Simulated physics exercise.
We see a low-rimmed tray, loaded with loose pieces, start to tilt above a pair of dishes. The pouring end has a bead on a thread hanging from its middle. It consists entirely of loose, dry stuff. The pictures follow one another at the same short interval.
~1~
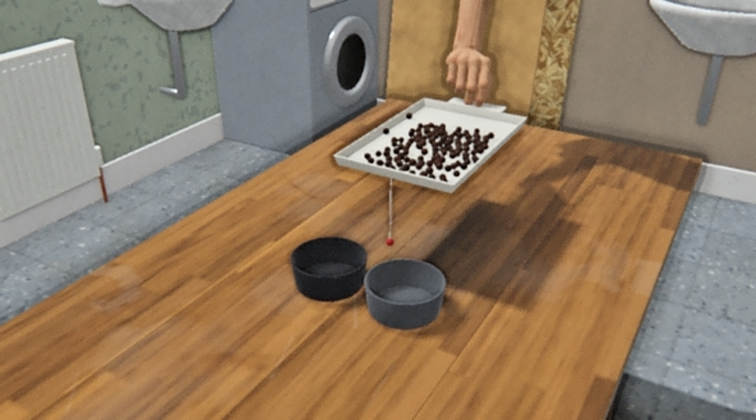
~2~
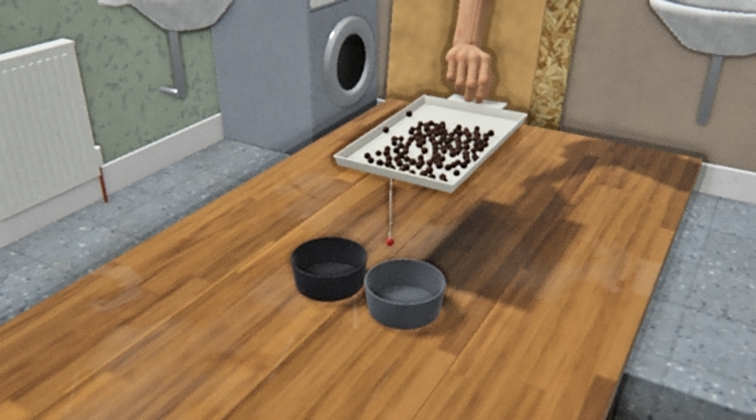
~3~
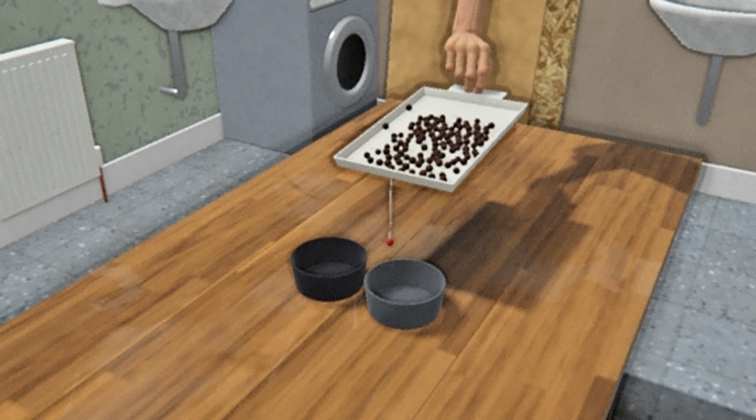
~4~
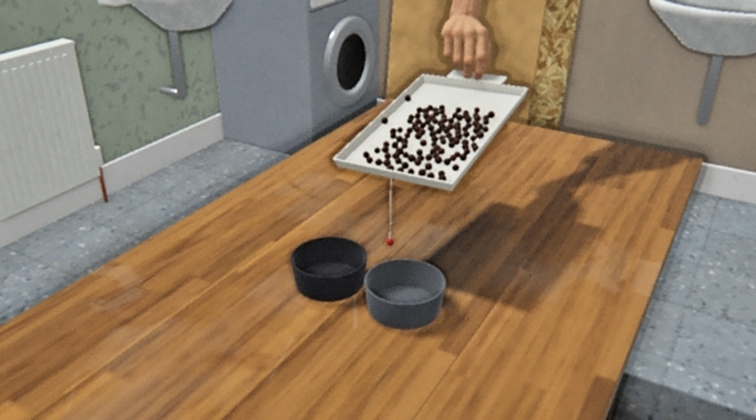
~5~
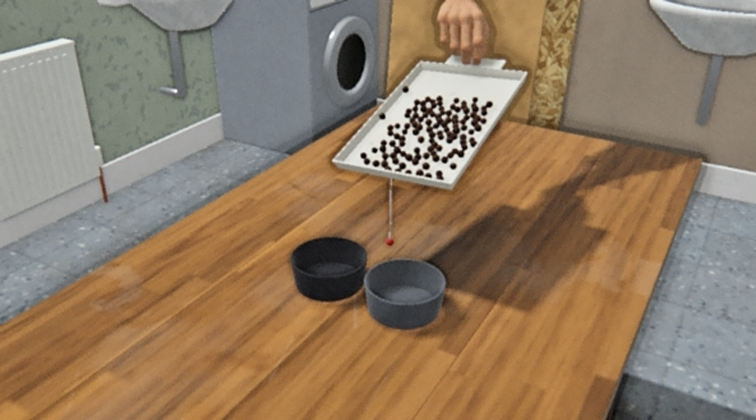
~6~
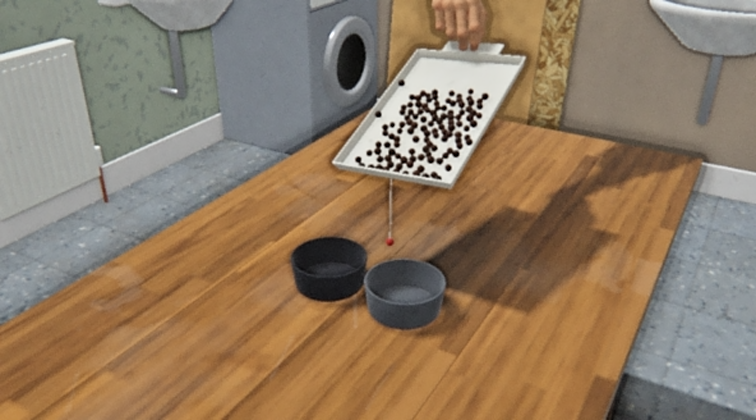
A white tray of dark chocolate balls slowly tilted toward two dishes on a wooden table as a hand raised its far end, and then the balls began sliding down toward the lower edge.
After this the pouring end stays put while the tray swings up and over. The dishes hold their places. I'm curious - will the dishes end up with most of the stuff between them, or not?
Yes, more than half of it.
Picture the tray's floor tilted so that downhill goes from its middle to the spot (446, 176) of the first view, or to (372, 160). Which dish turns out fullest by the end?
Result of try 1 is the right side, of try 2 the left side.
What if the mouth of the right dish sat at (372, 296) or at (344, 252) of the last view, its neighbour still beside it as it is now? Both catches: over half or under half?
First place: Short of half; second place: Beyond half.
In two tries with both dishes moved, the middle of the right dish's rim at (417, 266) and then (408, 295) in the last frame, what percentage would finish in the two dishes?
First some 70, then 50 per cent.
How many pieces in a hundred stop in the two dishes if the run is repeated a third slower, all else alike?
Expected result: Around 80 per cent.
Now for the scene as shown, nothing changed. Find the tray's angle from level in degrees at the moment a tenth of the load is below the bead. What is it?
At about 65°.
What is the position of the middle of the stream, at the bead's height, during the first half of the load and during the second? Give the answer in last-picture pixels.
Roughly (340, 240) first, then roughly (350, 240).
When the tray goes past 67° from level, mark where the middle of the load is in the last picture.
The load's middle is around (369, 170).
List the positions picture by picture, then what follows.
In the first frame, corners of the pouring end at (338, 155) and (452, 183), level; middle of the load at (435, 145), chocolate balls; left dish at (308, 286); right dish at (385, 313); bead on its thread at (390, 242).
In the second frame, corners of the pouring end at (338, 155) and (452, 183), level; middle of the load at (435, 144).
In the third frame, corners of the pouring end at (338, 156) and (451, 182), tipped barely, lowest at the left corner; middle of the load at (435, 140).
In the fourth frame, corners of the pouring end at (337, 158) and (451, 181), tipped a little, lowest at the left corner; middle of the load at (433, 134).
In the fifth frame, corners of the pouring end at (337, 159) and (450, 181), tipped clearly, lowest at the left corner; middle of the load at (430, 130), a small part on the move.
In the sixth frame, corners of the pouring end at (336, 161) and (449, 180), tipped clearly, lowest at the left corner; middle of the load at (424, 129), all on the move; left dish at (308, 286); right dish at (385, 313).
Soon after the last picture, tray tipped steeply; about two thirds on the tray; a stray few in the right dish; a small part in the left dish; a stray few outside both; about a quarter in the air.
A little later, tray tipped past a quarter turn; about a quarter in the right dish; about two thirds in the left dish; a small part outside both; a small part in the air.
Later still, tray tipped past a quarter turn; about a quarter in the right dish; about two thirds in the left dish; a small part outside both.
By the end, tray tipped past a quarter turn; about a quarter in the right dish; about two thirds in the left dish; a small part outside both.
